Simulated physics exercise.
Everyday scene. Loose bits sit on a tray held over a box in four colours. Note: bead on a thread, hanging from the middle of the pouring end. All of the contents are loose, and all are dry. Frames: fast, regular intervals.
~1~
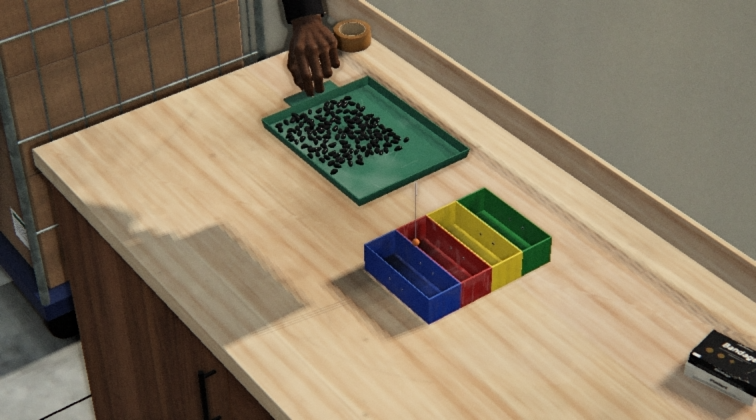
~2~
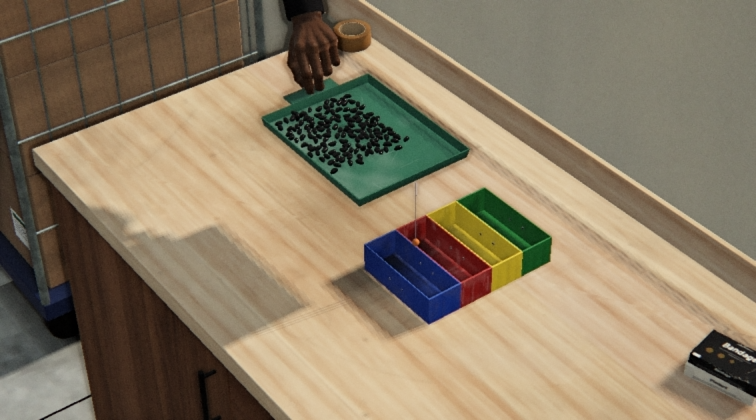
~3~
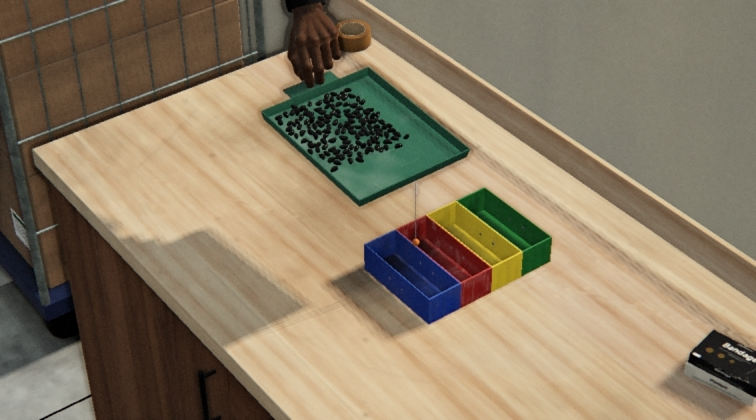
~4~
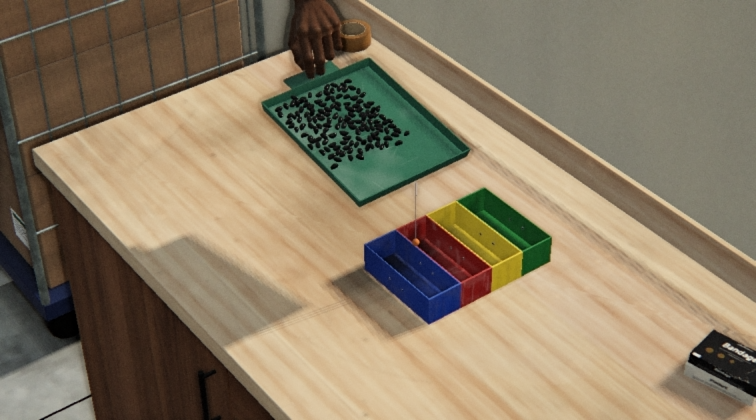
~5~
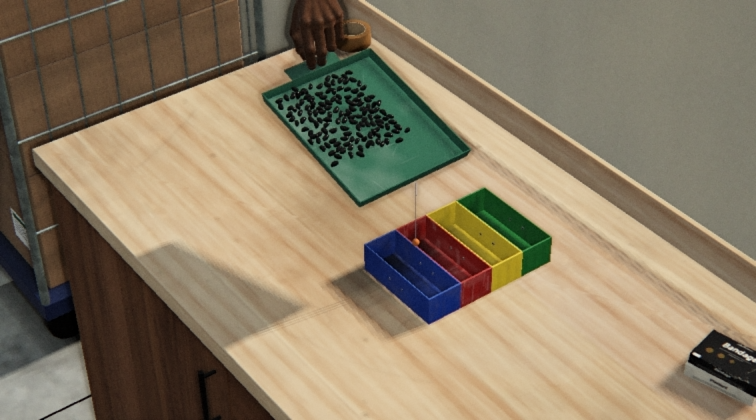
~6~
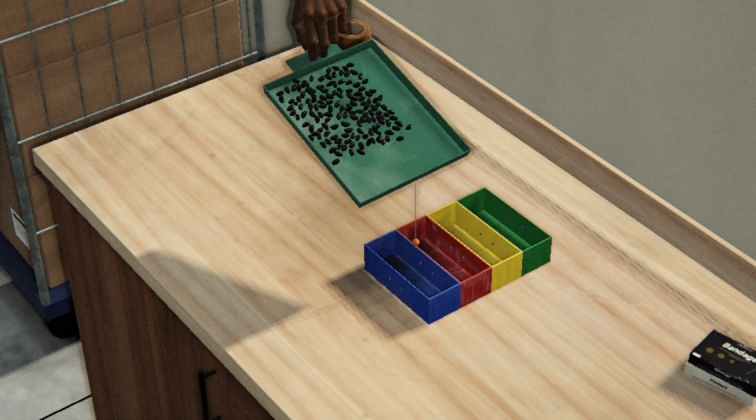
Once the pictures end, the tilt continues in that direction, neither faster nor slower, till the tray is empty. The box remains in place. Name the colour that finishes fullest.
Blue.
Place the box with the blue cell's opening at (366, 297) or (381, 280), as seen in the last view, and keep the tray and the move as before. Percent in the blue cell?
It would be near 10 per cent first and near 40 per cent second.
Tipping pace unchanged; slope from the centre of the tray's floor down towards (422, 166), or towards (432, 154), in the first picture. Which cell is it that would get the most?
The cell in yellow, then the cell in yellow.
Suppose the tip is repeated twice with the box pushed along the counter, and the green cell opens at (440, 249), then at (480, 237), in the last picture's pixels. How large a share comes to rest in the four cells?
First placement near 90 percent, second near 100 percent.
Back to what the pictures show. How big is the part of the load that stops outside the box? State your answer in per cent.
My estimate is close to 50 %.
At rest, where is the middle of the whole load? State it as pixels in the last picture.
Last view, resting centre - approx. (415, 302).
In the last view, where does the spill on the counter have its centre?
Near (392, 317).
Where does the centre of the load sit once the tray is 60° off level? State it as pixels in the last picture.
Near (395, 183).
Shortly afterwards, tray tipped steeply; the bulk on the tray; only a few in the blue cell; only a few in the red cell; a little falling or outside the box.
Next, tray tipped right over; near half on the tray; a little in the blue cell; only a few in the red cell; only a few in the yellow cell; near a third falling or outside the box.
Some moments later, tray tipped past a quarter turn; near a third in the blue cell; a little in the red cell; a little in the yellow cell; near half falling or outside the box.
In the end, tray tipped past a quarter turn; near a third in the blue cell; a little in the red cell; a little in the yellow cell; none at all in the green cell; near half outside the box.
